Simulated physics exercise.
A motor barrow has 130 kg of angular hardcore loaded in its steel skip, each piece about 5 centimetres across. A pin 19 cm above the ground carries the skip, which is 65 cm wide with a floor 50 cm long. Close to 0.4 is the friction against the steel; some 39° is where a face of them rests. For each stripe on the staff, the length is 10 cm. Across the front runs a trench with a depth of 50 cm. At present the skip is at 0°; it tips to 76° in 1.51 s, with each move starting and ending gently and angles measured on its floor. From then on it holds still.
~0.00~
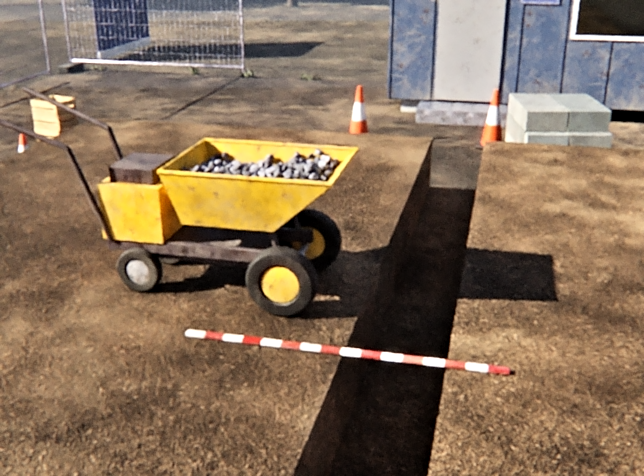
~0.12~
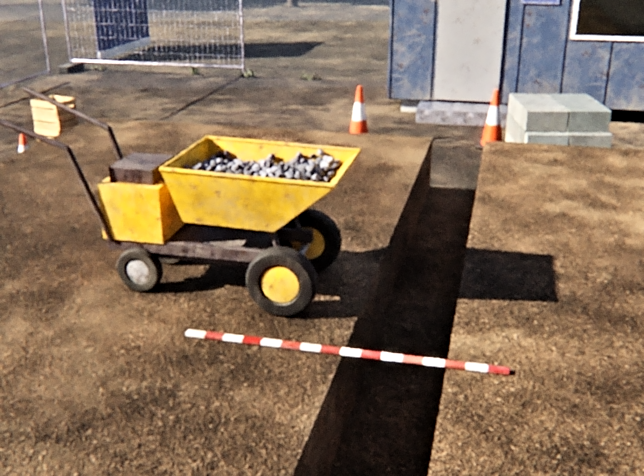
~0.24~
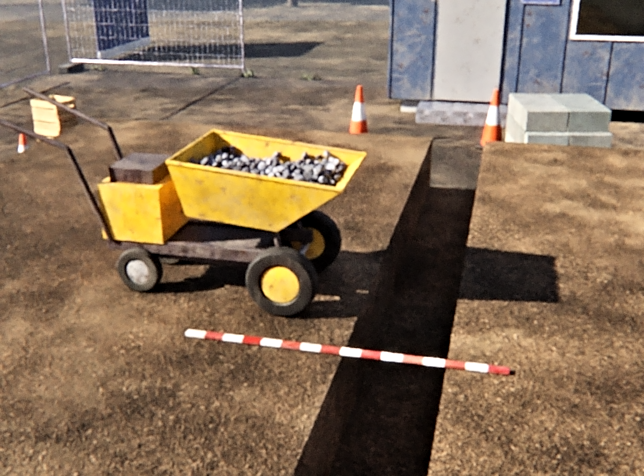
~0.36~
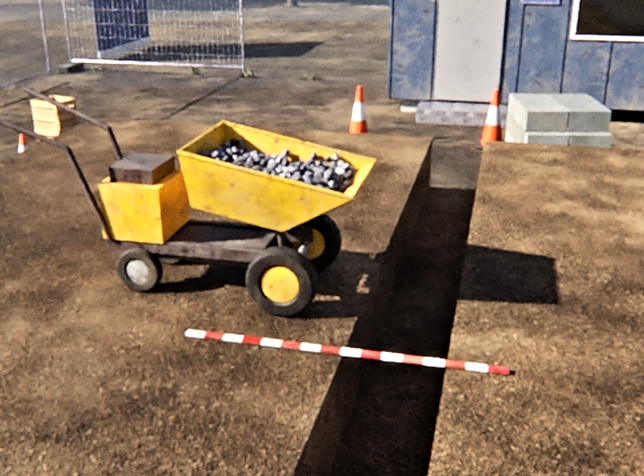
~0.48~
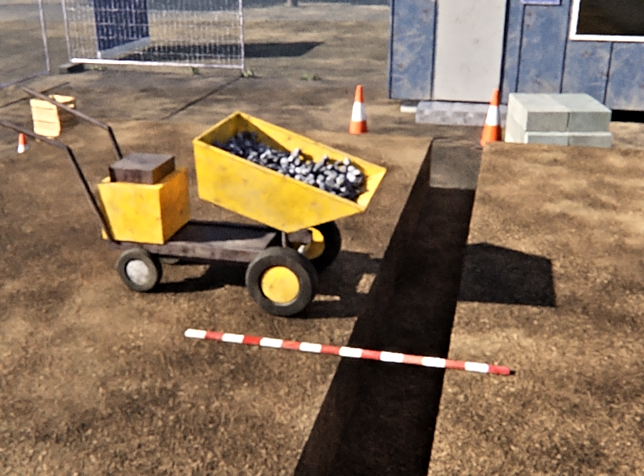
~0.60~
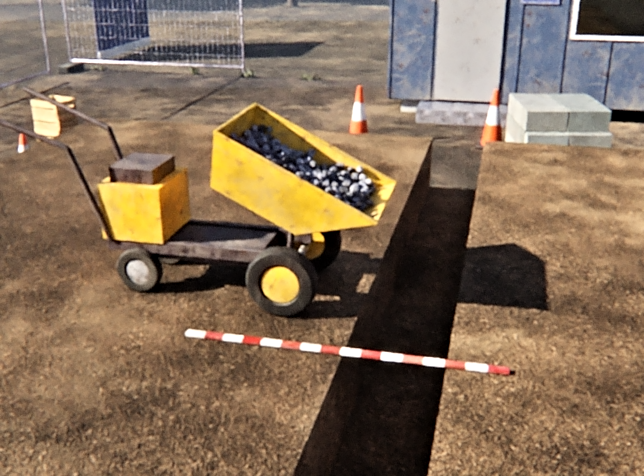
A yellow skip full of grey stones sits level on a small wheeled barrow beside a dark trench, then begins to tilt gently toward the right. Its rear end rises steadily while its front lip lowers, and the stones shift toward the lower end as the wheels stay still.
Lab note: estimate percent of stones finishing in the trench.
Approx. 97 %.
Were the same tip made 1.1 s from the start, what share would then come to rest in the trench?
My guess is near 95 percent.
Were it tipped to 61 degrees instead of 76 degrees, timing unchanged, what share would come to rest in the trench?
Close to 80 per cent then.
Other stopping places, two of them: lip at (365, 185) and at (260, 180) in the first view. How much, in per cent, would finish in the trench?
Some 50 and some 60 per cent, in that order.
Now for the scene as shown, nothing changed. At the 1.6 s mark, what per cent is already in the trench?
Roughly 65 percent of the load.
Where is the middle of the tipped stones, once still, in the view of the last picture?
I'd point somewhere around (422, 373).
After 1.1 s the floor is at 64°; 99 % in the skip, 1 % in the trench; the foremost stones are at (413, 287).
After 1.6 s the floor is at 76°; 35 % in the skip, 63 % in the trench, 2 % past the trench; the foremost stones are at (474, 306).
After 2.0 s the floor is at 76°; 3 % in the skip, 94 % in the trench, 3 % past the trench; the foremost stones are at (499, 323).
After 3.9 s the floor is at 76°; 0 % in the skip, 97 % in the trench, 3 % past the trench; the foremost stones are at (500, 324).
